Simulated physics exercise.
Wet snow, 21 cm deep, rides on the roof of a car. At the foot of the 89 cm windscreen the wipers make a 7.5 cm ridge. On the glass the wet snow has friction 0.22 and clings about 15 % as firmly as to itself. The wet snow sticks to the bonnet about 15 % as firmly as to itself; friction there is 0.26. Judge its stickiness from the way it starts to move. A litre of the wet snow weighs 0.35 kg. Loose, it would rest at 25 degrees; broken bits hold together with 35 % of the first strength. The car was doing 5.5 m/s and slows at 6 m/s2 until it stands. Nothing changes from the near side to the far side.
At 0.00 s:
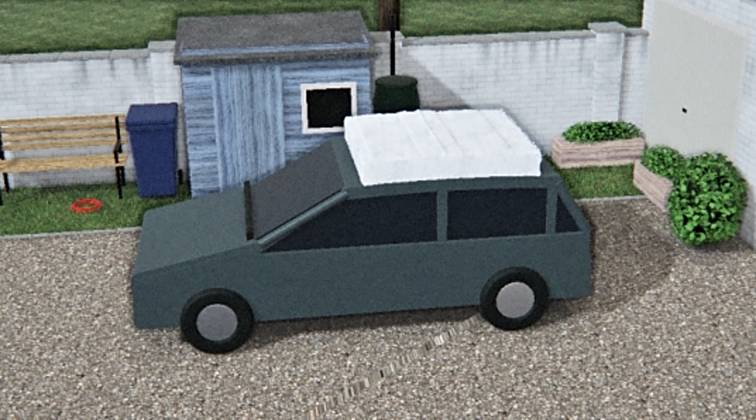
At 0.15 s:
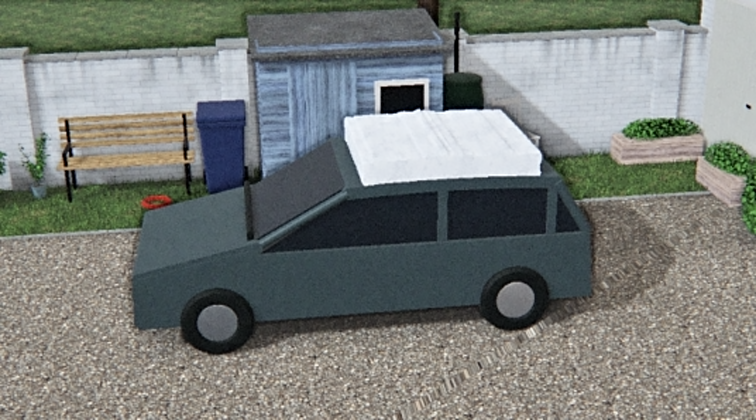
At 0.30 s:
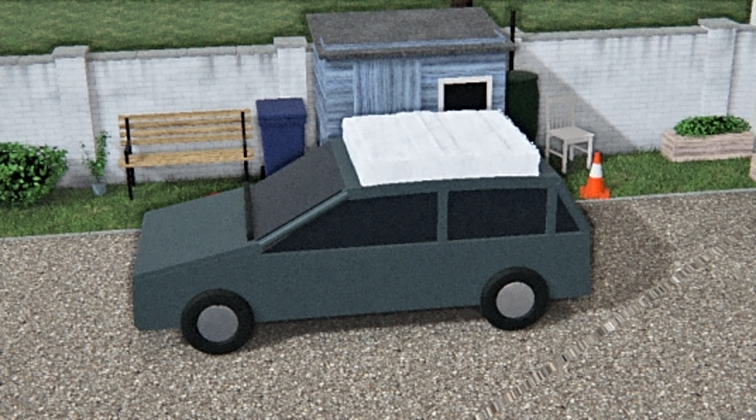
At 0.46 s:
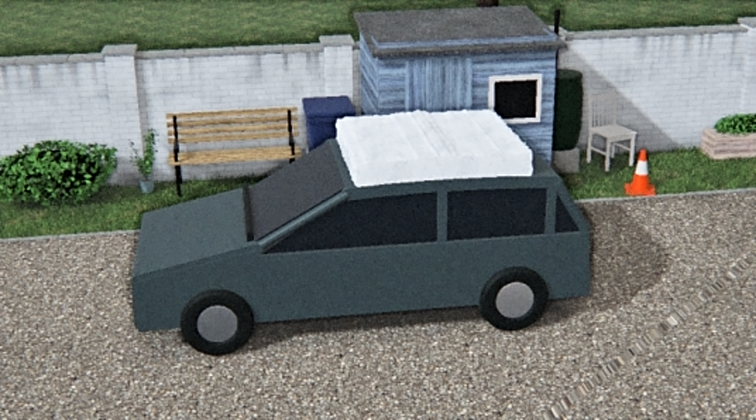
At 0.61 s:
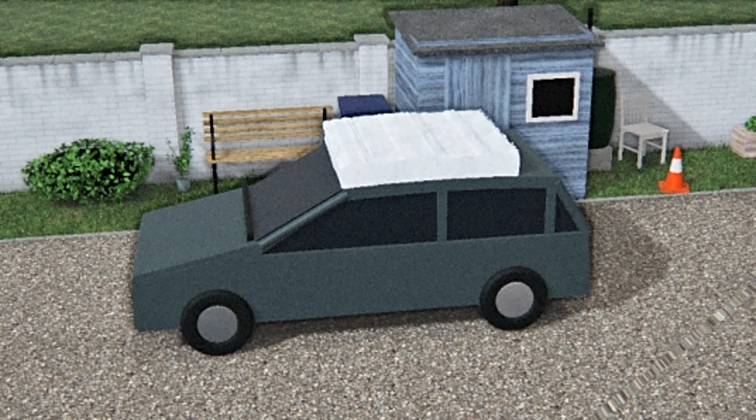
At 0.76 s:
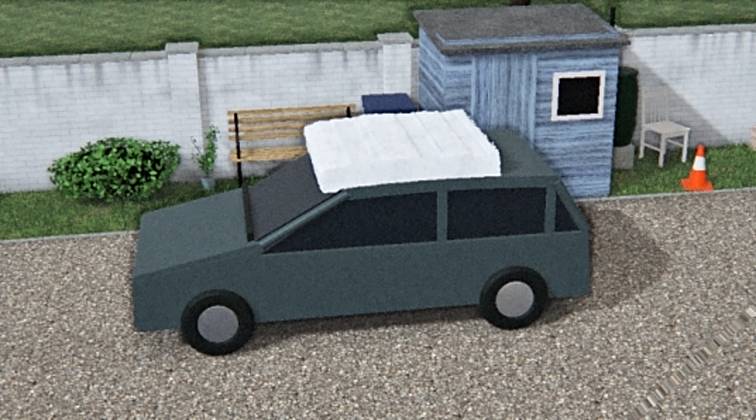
In the video, a dark grey-green car with a slab of white snow on its roof travels left past a shed and bench, gradually slowing, as the snow slides forward in one piece, its front edge passing the windscreen's top.
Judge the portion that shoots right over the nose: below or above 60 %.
Expect below 60 %.
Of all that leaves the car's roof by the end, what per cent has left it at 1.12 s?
Some 60 per cent.
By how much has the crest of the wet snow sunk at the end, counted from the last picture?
Some 15 cm.
After 1.12 s, 43 % of the snow is on the roof, 46 % on the glass, 11 % on the bonnet and none has gone off the nose.
After 1.55 s, 1 % of the snow is on the roof, 56 % on the glass, 39 % on the bonnet and 3 % has gone off the nose.
After 1.99 s, none of the snow is on the roof, 47 % on the glass, 42 % on the bonnet and 10 % has gone off the nose.
After 2.42 s, none of the snow is on the roof, 47 % on the glass, 30 % on the bonnet and 23 % has gone off the nose.
After 2.90 s, at the end, none of the snow is on the roof, 47 % on the glass, 29 % on the bonnet and 24 % has gone off the nose.
